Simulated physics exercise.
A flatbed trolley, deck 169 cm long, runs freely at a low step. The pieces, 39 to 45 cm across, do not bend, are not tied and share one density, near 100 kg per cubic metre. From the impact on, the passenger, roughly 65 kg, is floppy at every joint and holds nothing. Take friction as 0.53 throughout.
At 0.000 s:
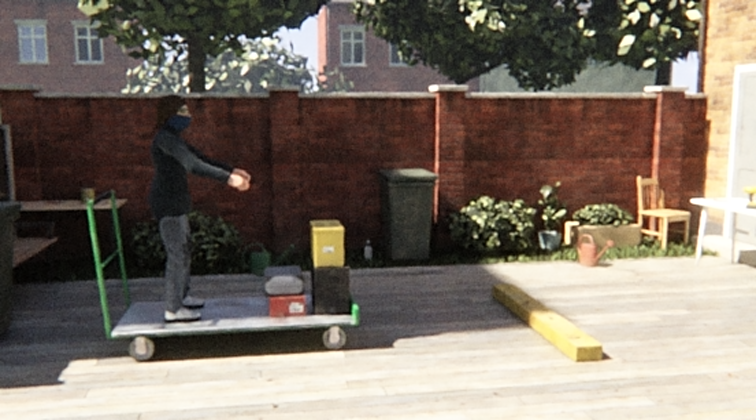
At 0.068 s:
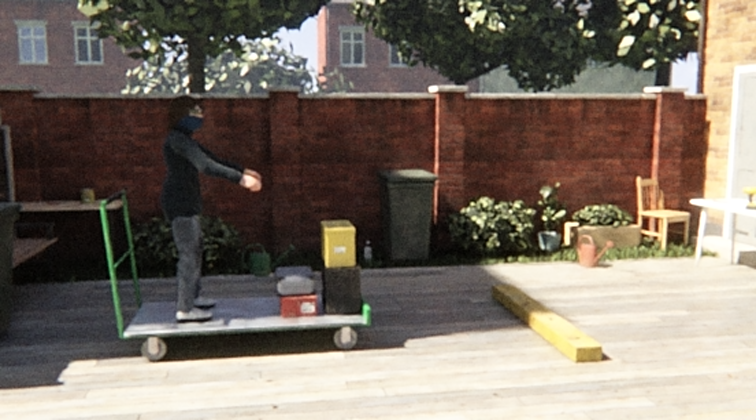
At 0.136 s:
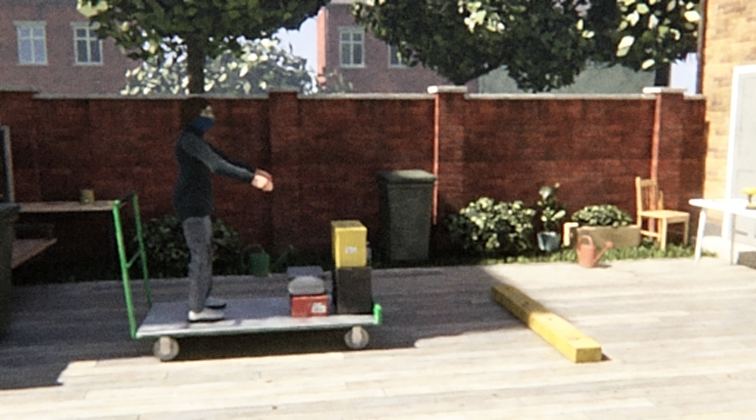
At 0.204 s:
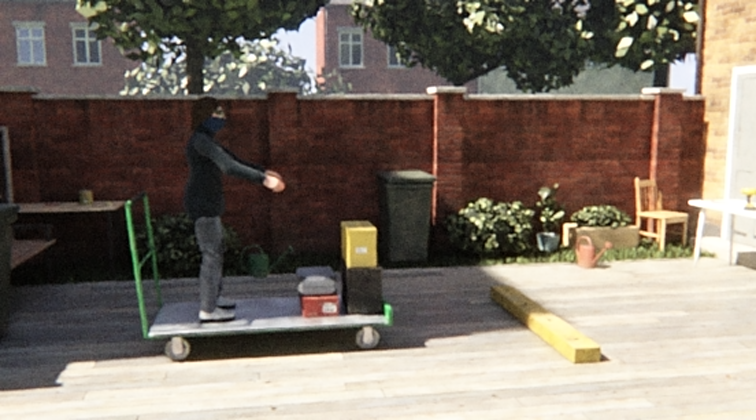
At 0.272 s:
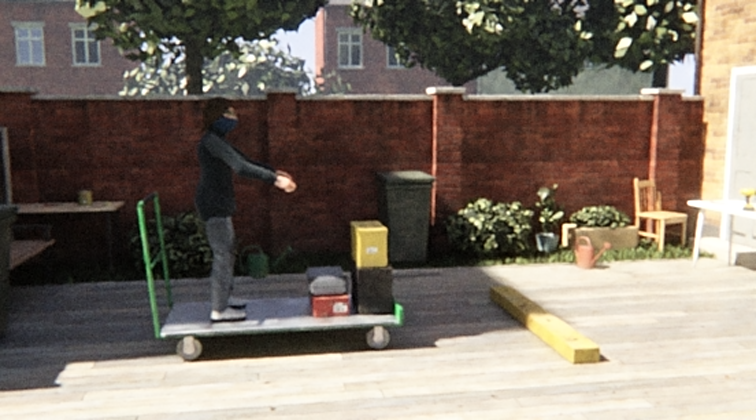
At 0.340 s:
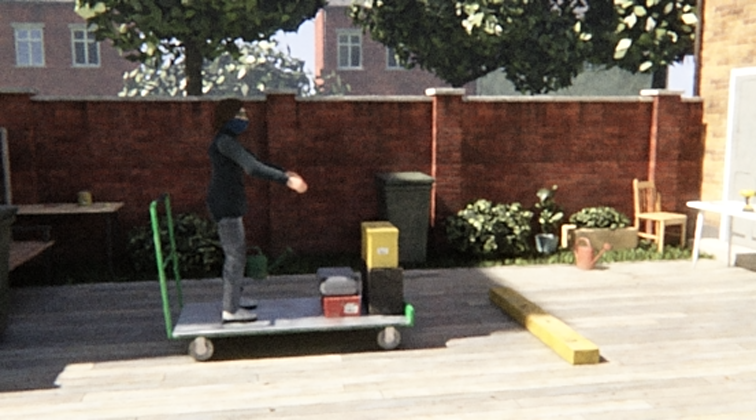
The footage shows a masked figure in dark clothing standing with arms stretched forward on a flatbed trolley, which rolls steadily rightward across a sunlit yard, carrying stacked boxes and narrowing the gap to a yellow beam on the ground.
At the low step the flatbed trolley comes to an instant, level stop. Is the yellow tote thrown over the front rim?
In the end the yellow tote comes off.
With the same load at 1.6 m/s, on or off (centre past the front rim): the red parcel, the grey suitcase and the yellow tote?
In that case red on, grey on, yellow off.
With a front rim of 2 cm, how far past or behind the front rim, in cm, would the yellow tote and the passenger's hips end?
In that case yellow 30 past, hips 110 behind.
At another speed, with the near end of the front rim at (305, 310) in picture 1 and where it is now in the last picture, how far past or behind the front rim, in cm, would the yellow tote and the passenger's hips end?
Then yellow 60 past, hips 70 behind.
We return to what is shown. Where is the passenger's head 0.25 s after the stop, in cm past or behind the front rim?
Some 90 cm behind it.
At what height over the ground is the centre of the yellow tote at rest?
About 15 cm.
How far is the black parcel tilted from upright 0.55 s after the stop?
Roughly 0° from upright.
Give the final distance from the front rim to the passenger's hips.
About 100 cm behind the rim.
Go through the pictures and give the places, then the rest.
The first picture shows yellow tote (327, 243), black parcel (330, 284), rim corner (357, 321); 0 cm covered, 154 to go.
The second picture shows yellow tote (338, 243), black parcel (340, 284), rim corner (368, 321); 9 cm covered, 145 to go.
The third picture shows yellow tote (348, 244), black parcel (351, 285), rim corner (380, 321); 17 cm covered, 137 to go.
The fourth picture shows yellow tote (358, 244), black parcel (361, 285), rim corner (390, 321); 26 cm covered, 128 to go.
The fifth picture shows yellow tote (369, 244), black parcel (371, 285), rim corner (401, 321); 35 cm covered, 119 to go.
The sixth picture shows yellow tote (379, 245), black parcel (381, 285), rim corner (412, 321); 43 cm covered, 111 to go. Speed about 1.3 m/s.
The wheels strike at 1.21 s.
After 1.76 s the yellow tote is 20 cm past the rim, tilted 110°, near (558, 283) in the last picture's view.
After 2.21 s the yellow tote is 24 cm past the rim, tilted 125°, near (562, 305) in the last picture's view.
At rest, 2.9 s, past the rim, yellow tote; behind it, black parcel, grey suitcase, red parcel and the passenger's hips.
